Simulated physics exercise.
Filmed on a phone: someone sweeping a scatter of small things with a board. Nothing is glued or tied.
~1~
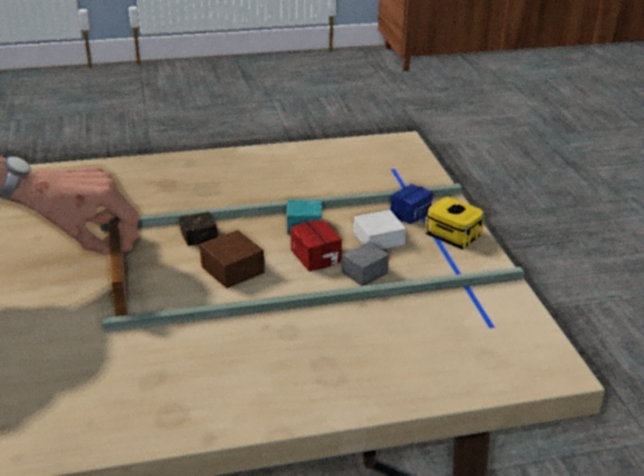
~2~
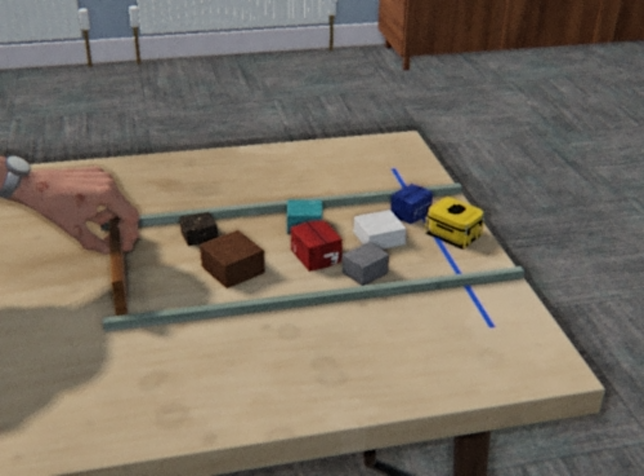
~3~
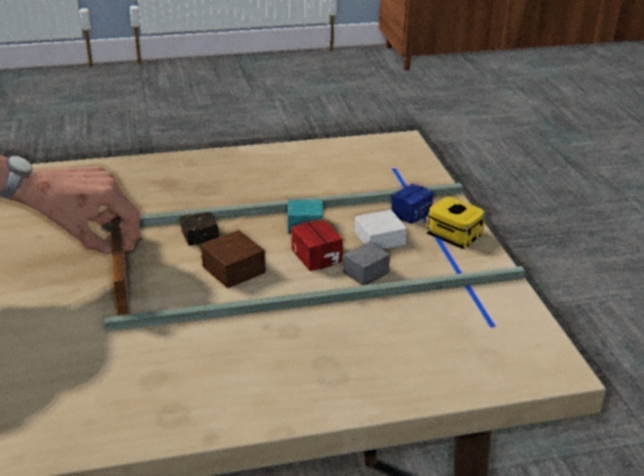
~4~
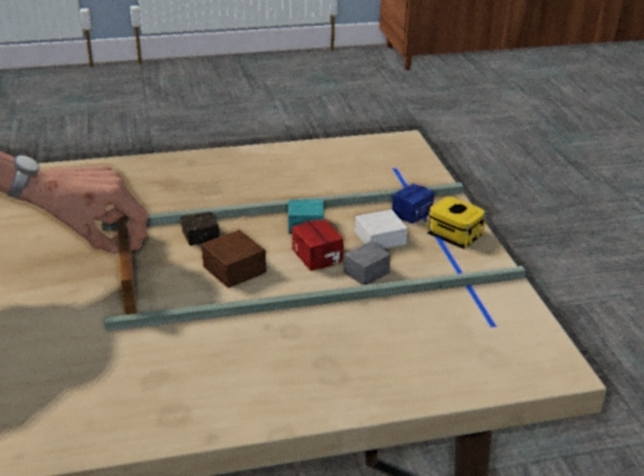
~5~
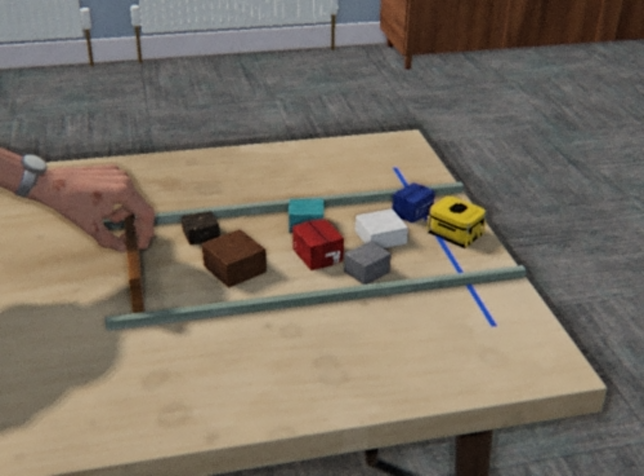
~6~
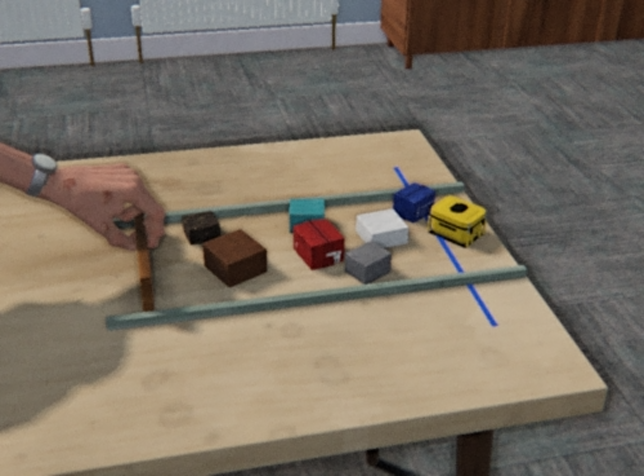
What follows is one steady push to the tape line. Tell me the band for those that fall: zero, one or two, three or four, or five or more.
As it turns out, the number that fall off is three or four.
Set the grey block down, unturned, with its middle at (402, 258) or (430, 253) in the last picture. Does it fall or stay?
The grey block is kept; holds on.
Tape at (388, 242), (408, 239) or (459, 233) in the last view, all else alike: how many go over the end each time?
In that order 1, 2 and 6.
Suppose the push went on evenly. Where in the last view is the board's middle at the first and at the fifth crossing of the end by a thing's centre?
Its middle is around (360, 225) and later (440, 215).
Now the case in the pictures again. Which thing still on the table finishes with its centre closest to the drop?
Foremost is the grey block.
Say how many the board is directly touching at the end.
In contact: 2.
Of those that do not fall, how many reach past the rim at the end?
2 of them.
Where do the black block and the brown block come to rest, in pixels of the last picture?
The black block at (438, 204), the brown block at (468, 236).
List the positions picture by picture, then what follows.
In the first picture, yellow case (455, 222); blue box (411, 204); white block (379, 231); board (117, 254); tape (436, 237).
In the second picture, blue box (411, 204); board (117, 253).
In the third picture, white block (380, 230); black block (200, 229).
In the fourth picture, yellow case (456, 222); brown block (234, 258).
In the fifth picture, blue box (413, 203); red box (318, 244).
In the sixth picture, yellow case (457, 221); blue box (414, 203); white block (382, 229); board (143, 250); tape (439, 236).
Soon after, none off yet; yellow case at rest near (457, 221); blue box at rest near (414, 203); white block at rest near (382, 229).
Then, none off yet; yellow case moving near (463, 220); blue box moved a little near (422, 198); white block moved about its own width near (412, 222).
Further on, one off so far; yellow case falling near (522, 346); blue box moved about its own width near (457, 194); white block moved well along near (478, 212).
At rest, the number that fall off is three or four; fallen, red box, white block, blue box and yellow case.
